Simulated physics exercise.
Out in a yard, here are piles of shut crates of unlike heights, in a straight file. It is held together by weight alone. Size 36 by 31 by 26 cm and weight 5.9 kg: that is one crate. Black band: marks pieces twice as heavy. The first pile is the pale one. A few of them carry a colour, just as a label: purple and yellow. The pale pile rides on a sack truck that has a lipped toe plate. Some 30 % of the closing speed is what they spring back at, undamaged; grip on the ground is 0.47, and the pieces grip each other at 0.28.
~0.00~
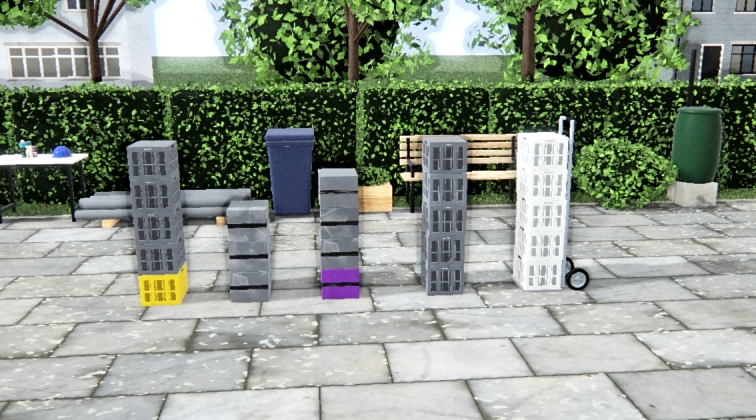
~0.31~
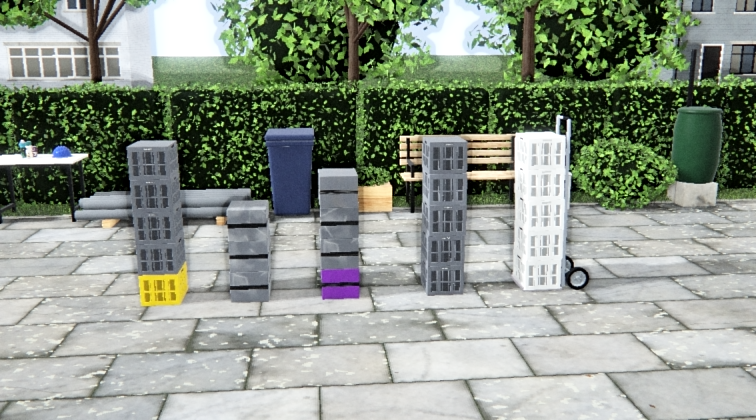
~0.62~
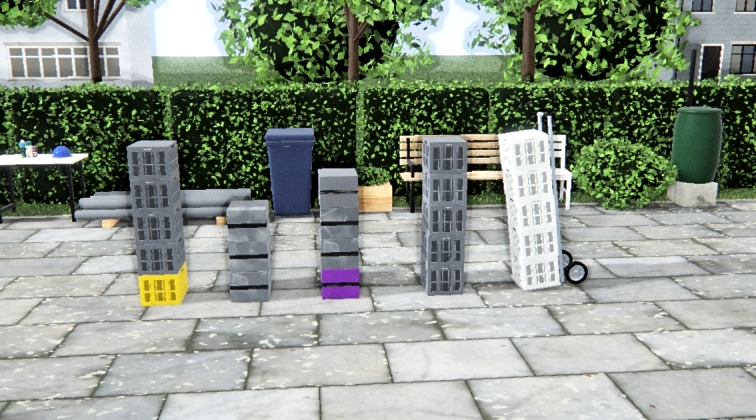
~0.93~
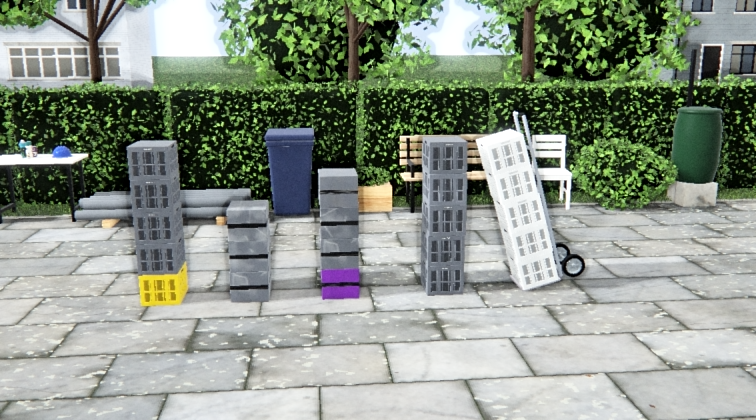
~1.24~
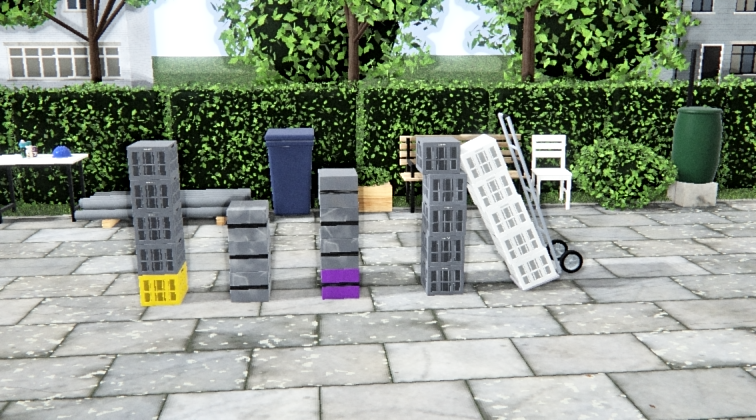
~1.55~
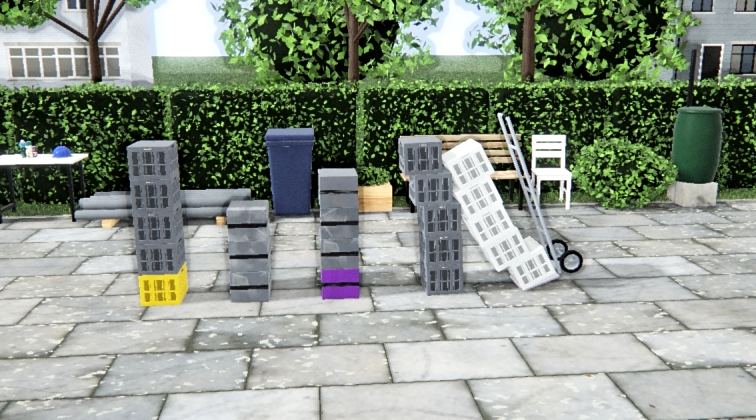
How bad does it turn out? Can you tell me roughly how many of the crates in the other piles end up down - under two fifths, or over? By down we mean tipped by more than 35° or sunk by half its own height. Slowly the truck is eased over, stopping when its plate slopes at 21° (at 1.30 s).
Over two fifths.
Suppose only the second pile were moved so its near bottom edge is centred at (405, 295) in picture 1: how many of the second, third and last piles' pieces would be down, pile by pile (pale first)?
Pile tally - second: 0, third: 0, last: 0.
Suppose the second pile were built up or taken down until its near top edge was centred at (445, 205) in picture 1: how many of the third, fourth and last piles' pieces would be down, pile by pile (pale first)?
Then third 4, fourth 3, last 4.
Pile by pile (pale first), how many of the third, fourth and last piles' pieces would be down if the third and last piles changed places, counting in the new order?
After the swap, the third pile would have 5 down, the fourth 3 and the last 4.
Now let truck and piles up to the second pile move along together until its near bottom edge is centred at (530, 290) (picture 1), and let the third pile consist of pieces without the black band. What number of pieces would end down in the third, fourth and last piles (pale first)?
Result: Third pile 3, fourth pile 0, last pile 0.
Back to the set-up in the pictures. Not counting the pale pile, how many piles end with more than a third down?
The answer is 4.
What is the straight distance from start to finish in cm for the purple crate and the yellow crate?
Distance from start in cm - purple 0, yellow 0.
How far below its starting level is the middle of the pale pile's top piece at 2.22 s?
About 40 cm.
By 2.22 s, 5 of the pale pile down; 3 of the 17 other crates down.
By 3.40 s, 5 of the pale pile down; 10 of the 17 other crates down.
When it is over (5.0 s), 5 of the pale pile down; 14 of the 17 other crates down; purple crate unmoved; yellow crate unmoved. That is 82 per cent. In pixels of the last frame, middles, purple crate near (339, 277), yellow crate near (162, 283).
